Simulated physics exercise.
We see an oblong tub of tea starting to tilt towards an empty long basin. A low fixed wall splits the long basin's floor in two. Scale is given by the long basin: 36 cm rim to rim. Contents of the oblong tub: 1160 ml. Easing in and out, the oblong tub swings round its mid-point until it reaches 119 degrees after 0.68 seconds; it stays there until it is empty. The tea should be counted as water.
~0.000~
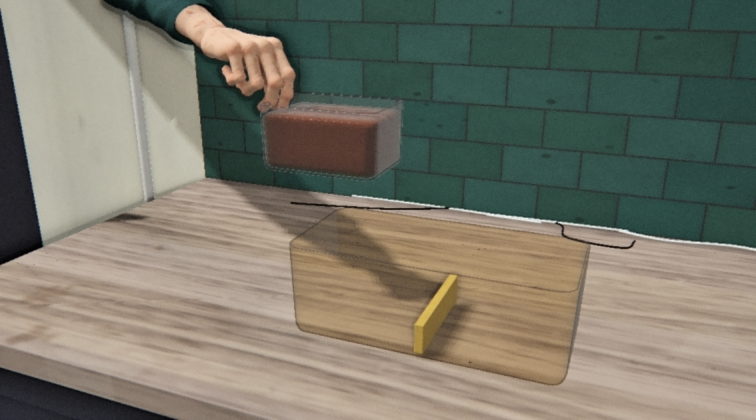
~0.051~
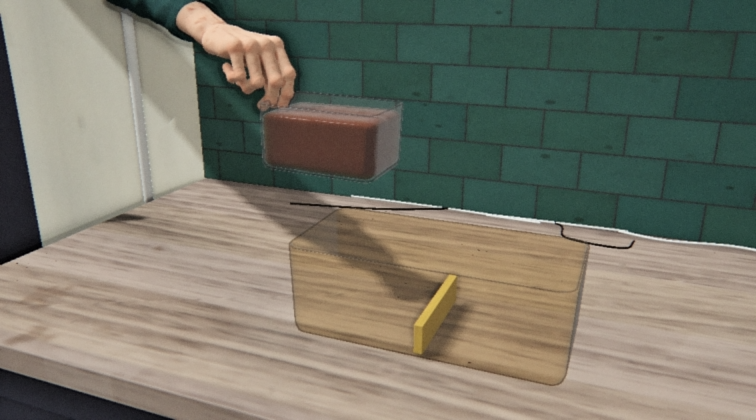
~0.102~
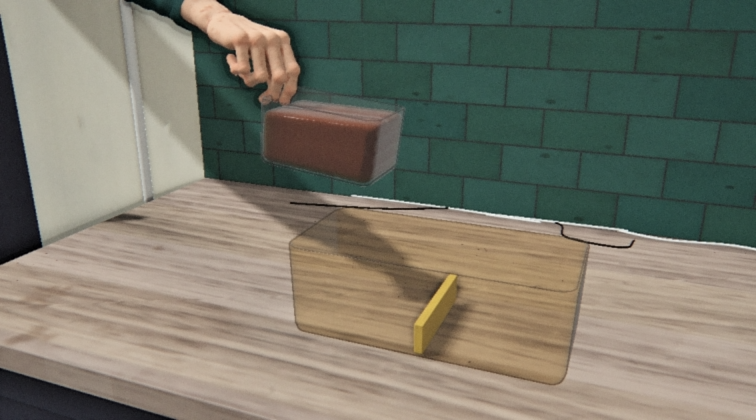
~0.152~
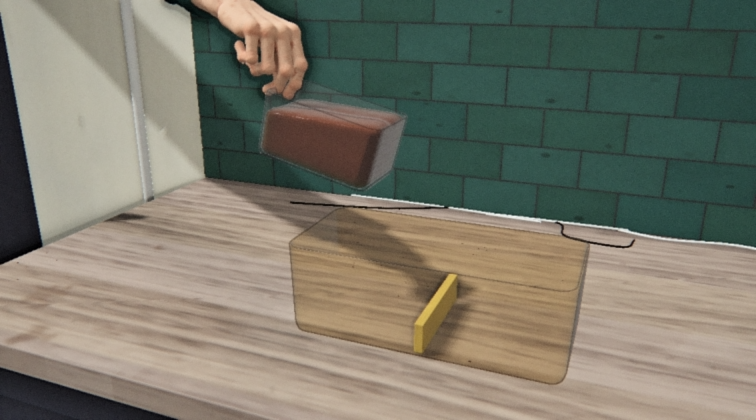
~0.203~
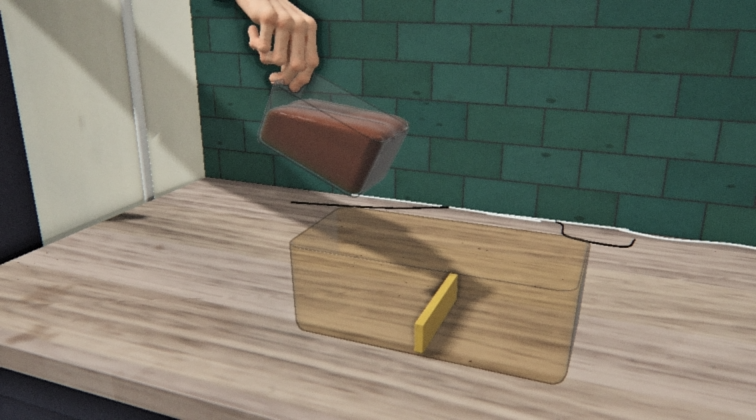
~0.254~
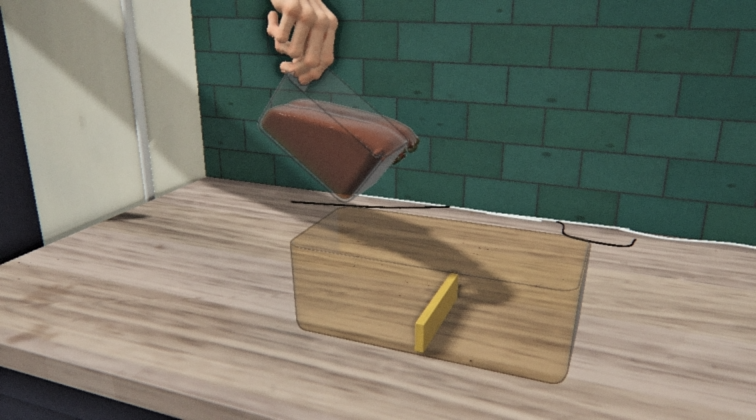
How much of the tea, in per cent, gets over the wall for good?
41 %.
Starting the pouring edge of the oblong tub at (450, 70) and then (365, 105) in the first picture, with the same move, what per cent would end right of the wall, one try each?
70 in a hundred, followed by 20 in a hundred.
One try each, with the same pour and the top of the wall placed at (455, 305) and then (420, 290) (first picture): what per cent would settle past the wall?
Respectively close to 25 and 55 %.
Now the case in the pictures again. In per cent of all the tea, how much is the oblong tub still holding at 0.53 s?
At that time about 14 in a hundred parts are still held.
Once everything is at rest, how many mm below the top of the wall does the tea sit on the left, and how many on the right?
On the left it's about 18 mm; on the right, about 24 mm.
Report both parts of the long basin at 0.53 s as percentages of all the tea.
Some 26 per cent left and 30 right.
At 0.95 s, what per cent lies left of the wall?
I'd put it at close to 56 %.
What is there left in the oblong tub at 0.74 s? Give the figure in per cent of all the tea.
Roughly 1 per cent.
After 0.53 s the tilt is 106° and 15 per cent is still to pour, 25 is left of the wall and 31 right of it.
After 0.74 s the tilt is 119° and 1 per cent is still to pour, 54 is left of the wall and 36 right of it.
After 0.95 s the tilt is 119° and 0 per cent is still to pour, 55 is left of the wall and 40 right of it.
After 1.18 s the tilt is 119° and 0 per cent is still to pour, 55 is left of the wall and 41 right of it.
In the end 55 per cent lies left of the wall, 41 right of it and 4 outside.
